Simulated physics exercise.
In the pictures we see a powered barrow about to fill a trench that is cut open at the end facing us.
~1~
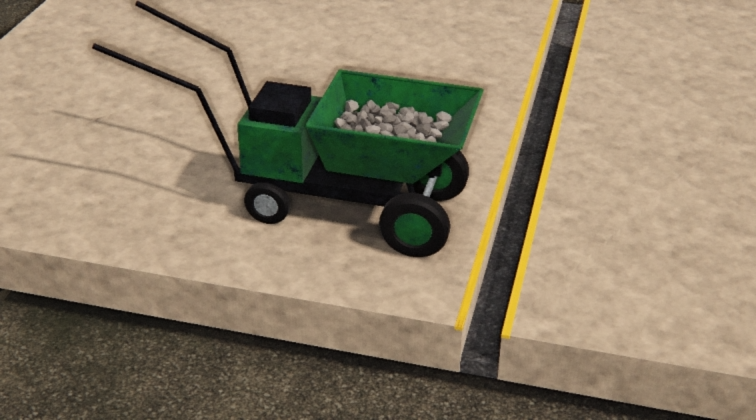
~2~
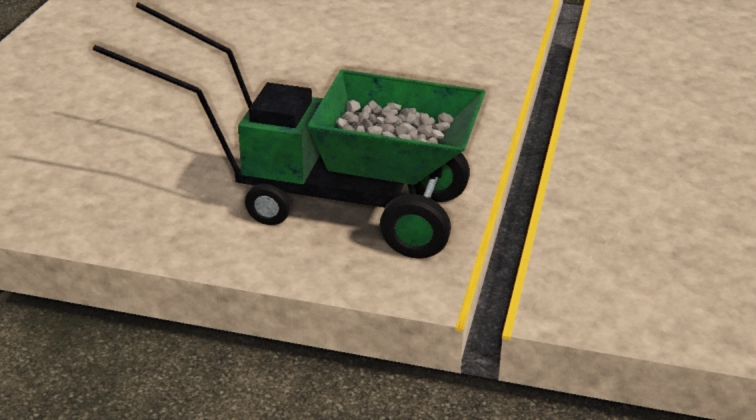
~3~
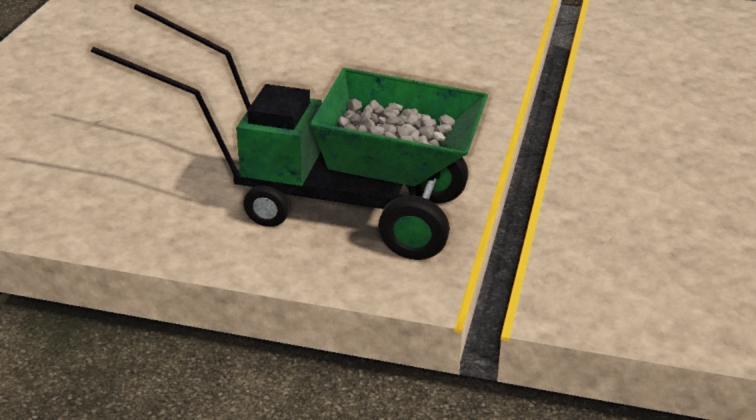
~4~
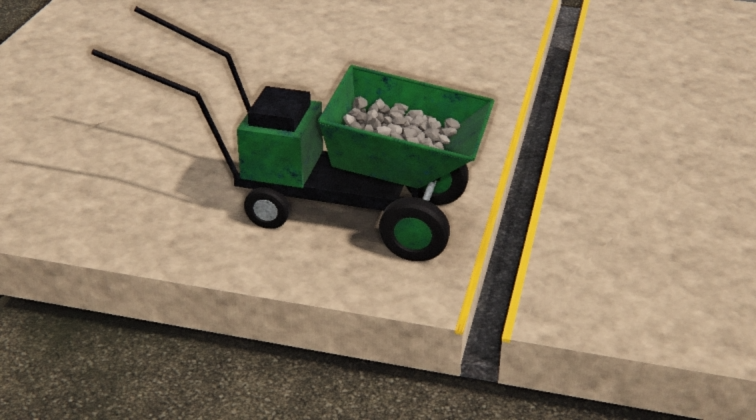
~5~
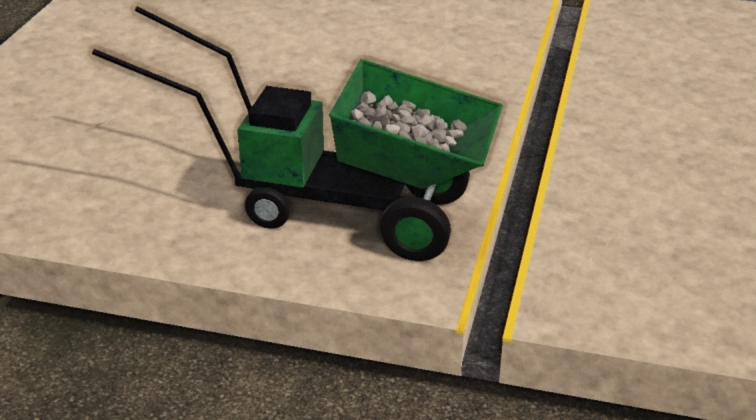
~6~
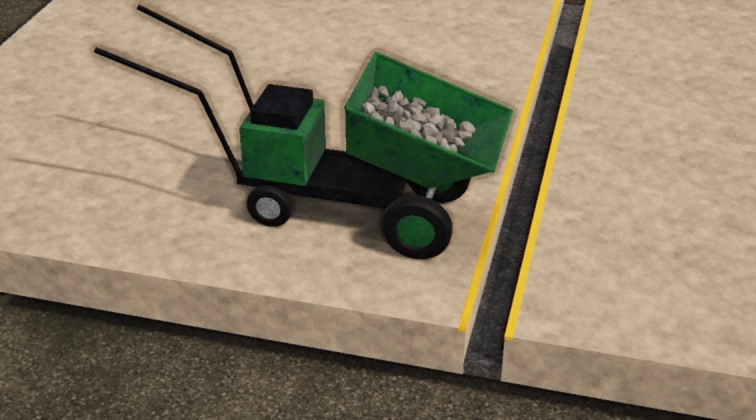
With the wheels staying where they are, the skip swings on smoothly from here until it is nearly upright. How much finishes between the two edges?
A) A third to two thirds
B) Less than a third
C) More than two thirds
B.
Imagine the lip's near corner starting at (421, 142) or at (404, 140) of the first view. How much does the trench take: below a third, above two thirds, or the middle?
So the first position comes out as over two thirds, the second as more than two thirds.
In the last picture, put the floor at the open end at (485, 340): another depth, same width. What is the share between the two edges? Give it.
About 0 per cent.
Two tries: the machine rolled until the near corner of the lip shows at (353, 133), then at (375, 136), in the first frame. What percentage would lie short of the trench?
Some 60 % then some 30 %.
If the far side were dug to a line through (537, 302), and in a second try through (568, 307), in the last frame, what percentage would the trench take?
Roughly 40 per cent, then roughly 100 per cent.
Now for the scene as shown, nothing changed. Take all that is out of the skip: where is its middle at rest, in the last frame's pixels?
Resting centre, last picture - approx. (566, 245).
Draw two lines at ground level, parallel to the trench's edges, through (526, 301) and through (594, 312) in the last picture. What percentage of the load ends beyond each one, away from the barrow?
Estimate: 60 %, then 10 %.
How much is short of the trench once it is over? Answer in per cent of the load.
0 %.
Soon, skip tipped steeply; all in the skip.
A while on, skip tipped steeply; most in the skip; a small part beyond it.
Towards the end, skip tipped right over; about a quarter in the skip; a stray few in or heaped over the trench; about two thirds beyond it.
Finally, skip tipped right over; about a quarter in the skip; a stray few in or heaped over the trench; about two thirds beyond it.
